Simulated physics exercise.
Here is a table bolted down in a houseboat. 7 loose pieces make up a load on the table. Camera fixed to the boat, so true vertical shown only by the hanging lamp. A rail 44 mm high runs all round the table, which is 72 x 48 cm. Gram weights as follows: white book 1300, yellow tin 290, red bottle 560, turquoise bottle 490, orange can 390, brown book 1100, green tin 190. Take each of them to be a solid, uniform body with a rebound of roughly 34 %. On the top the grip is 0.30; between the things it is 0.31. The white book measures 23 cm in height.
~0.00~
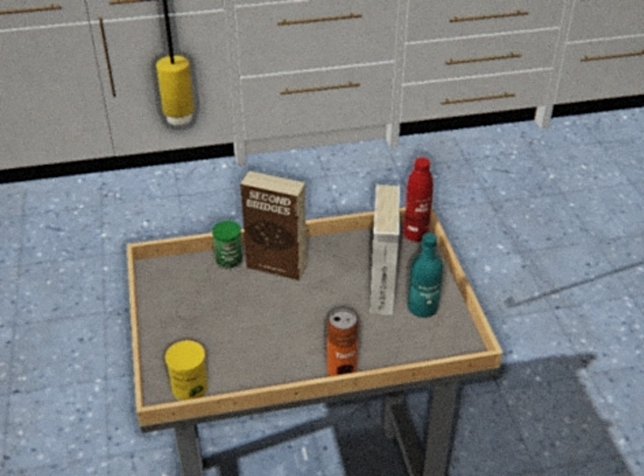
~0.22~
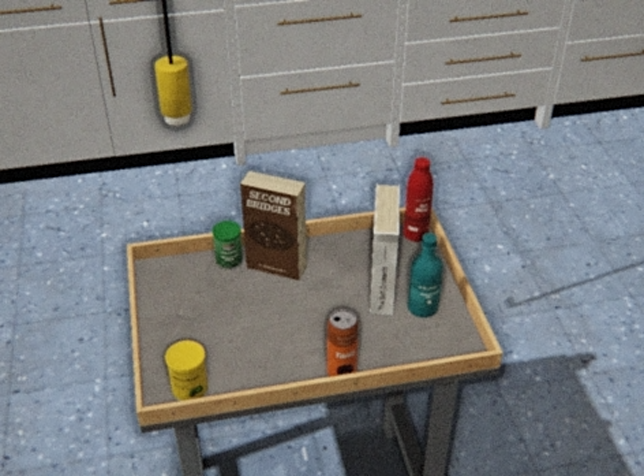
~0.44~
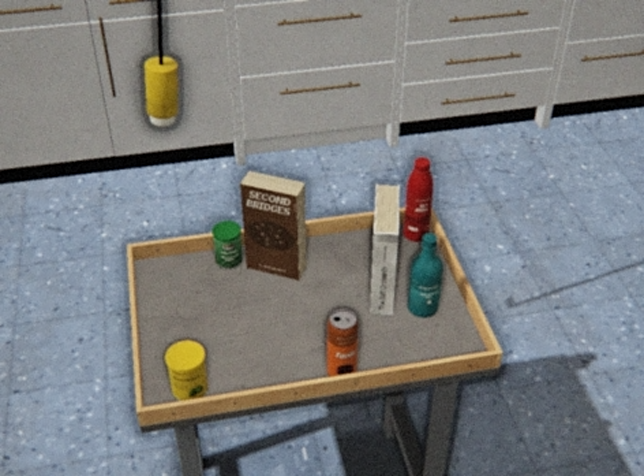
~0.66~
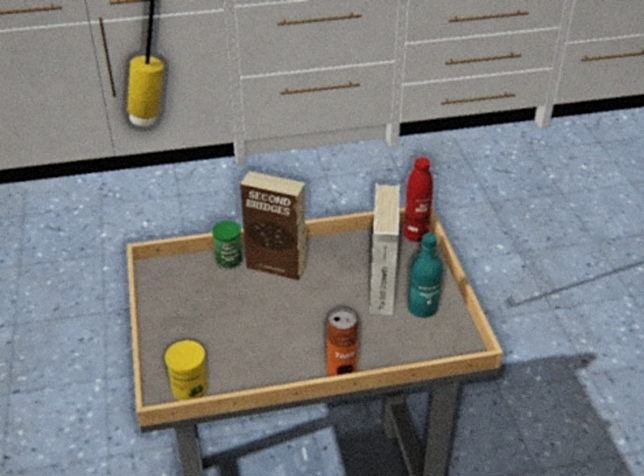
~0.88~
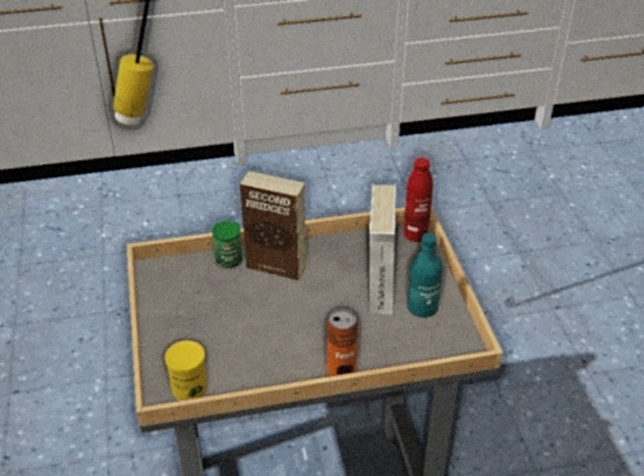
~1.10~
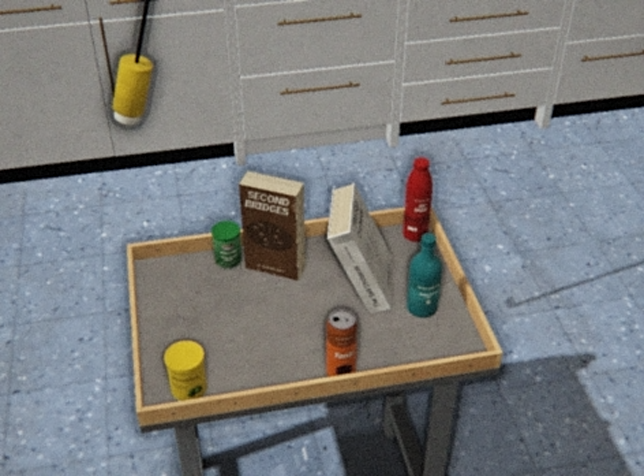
The footage shows a railed table holding books, tins, bottles and a can near cabinets as a hanging yellow lamp gradually swings left; then the white book tilts left toward the brown book while the other items barely move.
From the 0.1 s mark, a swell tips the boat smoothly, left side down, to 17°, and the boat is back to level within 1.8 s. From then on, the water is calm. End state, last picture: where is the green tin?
Roughly (153, 253).
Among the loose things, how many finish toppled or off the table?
The count is 1.
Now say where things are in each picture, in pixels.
The first picture shows boat level; green tin (228, 245); white book (385, 250).
The second picture shows heel 1°, left side down; red bottle (419, 199); turquoise bottle (426, 274).
The third picture shows heel 5°, left side down; orange can (342, 348); brown book (275, 227).
The fourth picture shows heel 12°, left side down; white book (385, 250); yellow tin (188, 373).
The fifth picture shows heel 16°, left side down; red bottle (419, 199); turquoise bottle (426, 274).
The sixth picture shows heel 16°, left side down; green tin (227, 246); orange can (342, 348).
By 1.30 s, heel 13°, left side down; green tin 6 cm from its spot near (204, 245); white book rocked 72° off its seat; brown book 6 cm from its spot.
By 1.40 s, heel 10°, left side down; green tin 10 cm from its spot near (185, 248); white book on its side; brown book 11 cm from its spot.
By 1.60 s, heel 4°, left side down; green tin 17 cm from its spot near (155, 253); white book on its side; brown book 16 cm from its spot.
When it is over (2.4 s), lying over on the table, white book; not toppled but over 5 cm from the start, brown book and green tin; the other 4 within 5 cm of the start. End places, in pixels of the last picture, green tin near (153, 253).
